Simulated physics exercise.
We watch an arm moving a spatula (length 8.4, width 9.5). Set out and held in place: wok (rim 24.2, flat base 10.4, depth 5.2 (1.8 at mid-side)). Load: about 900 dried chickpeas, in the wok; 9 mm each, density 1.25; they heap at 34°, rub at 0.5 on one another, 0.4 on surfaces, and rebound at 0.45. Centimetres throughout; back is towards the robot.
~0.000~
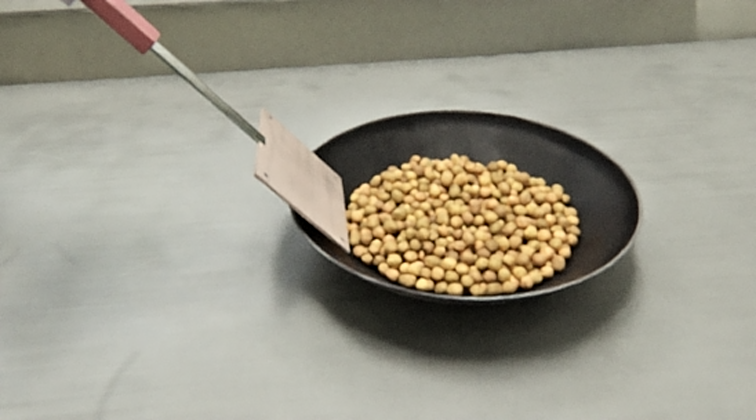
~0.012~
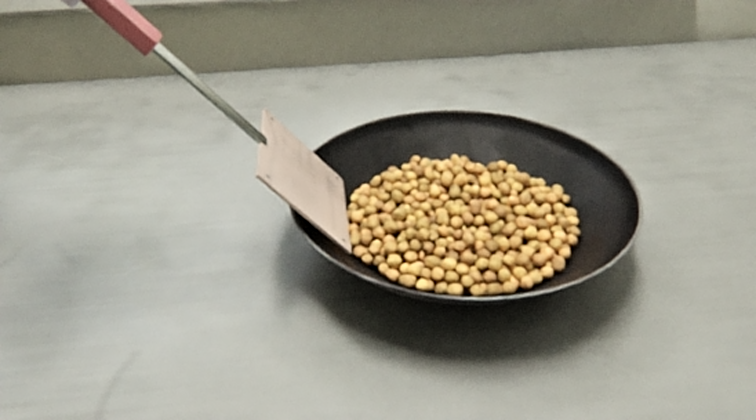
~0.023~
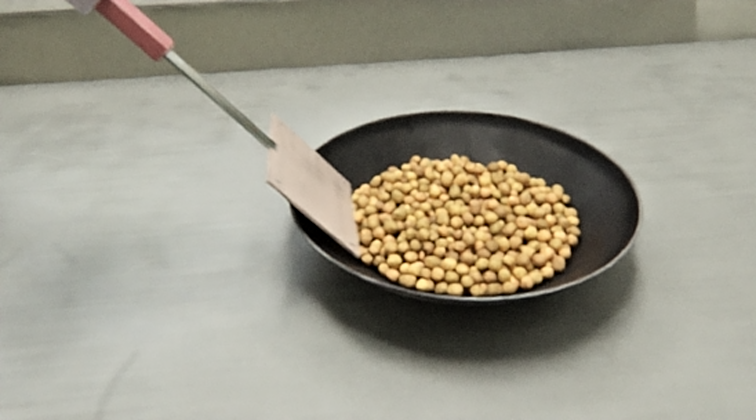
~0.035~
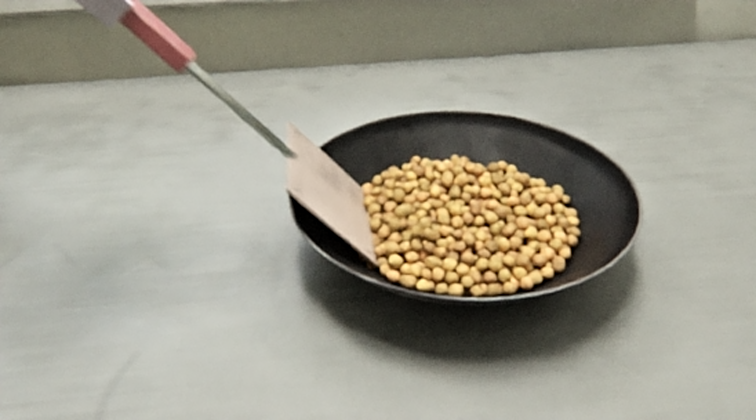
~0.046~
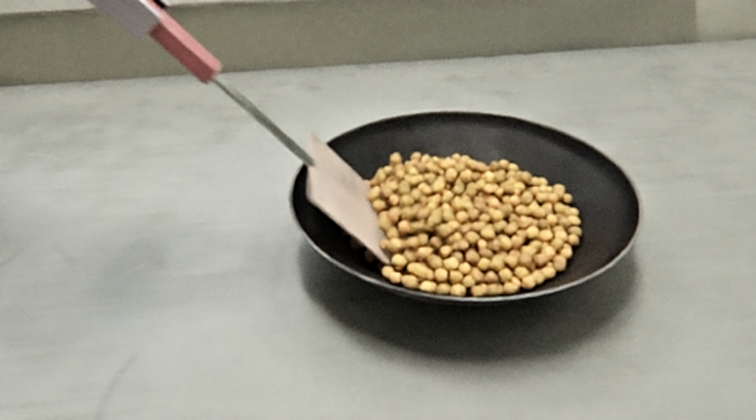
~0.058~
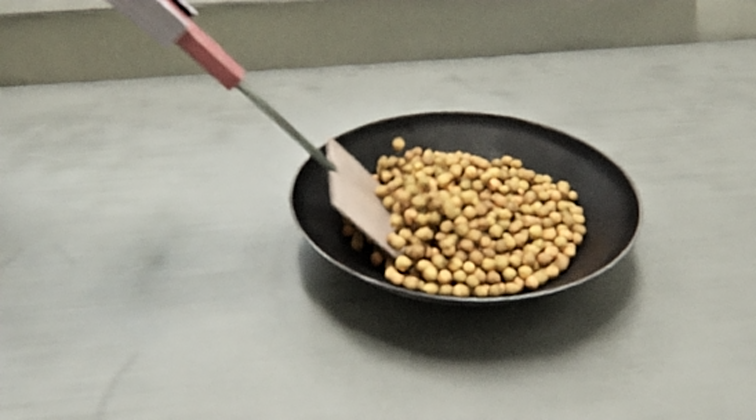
We see a spatula with a red handle resting at the left side of a dark wok of dried chickpeas; it then slides right and slightly downward, pushing into the heap and shifting the nearby chickpeas.
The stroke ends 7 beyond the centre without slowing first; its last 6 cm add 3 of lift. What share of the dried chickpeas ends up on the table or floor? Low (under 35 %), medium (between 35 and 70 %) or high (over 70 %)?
Share on the table or floor: Medium (between 35 and 70 %).
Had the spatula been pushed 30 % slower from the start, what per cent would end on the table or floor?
It would be near 35 per cent.
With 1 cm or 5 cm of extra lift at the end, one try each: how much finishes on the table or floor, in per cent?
About 55 and 40 per cent.
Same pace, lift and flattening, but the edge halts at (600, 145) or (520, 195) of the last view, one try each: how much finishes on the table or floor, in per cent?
About 55 and 25 per cent.
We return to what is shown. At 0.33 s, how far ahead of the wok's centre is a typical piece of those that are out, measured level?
About 24 cm.
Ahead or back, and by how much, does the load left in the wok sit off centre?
About 3.0 cm ahead.
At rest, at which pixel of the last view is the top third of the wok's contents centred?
Around (550, 212).
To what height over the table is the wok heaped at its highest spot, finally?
Roughly 5.5 cm.
By 0.09 s, sloping 51°, highest piece 8 above the table; 900 in the wok.
By 0.11 s, sloping 51°, highest piece 10 above the table; 900 in the wok.
By 0.33 s, sloping 51°, highest piece 15 above the table; 484 in the wok, 158 on the table or floor, 258 on the blade or in flight.
By 1.38 s, sloping 51°, highest piece 6 above the table; 484 in the wok, 416 on the table or floor.
Final count, 484 in the wok, 416 on the table or floor. That is 46 % on the table or floor.
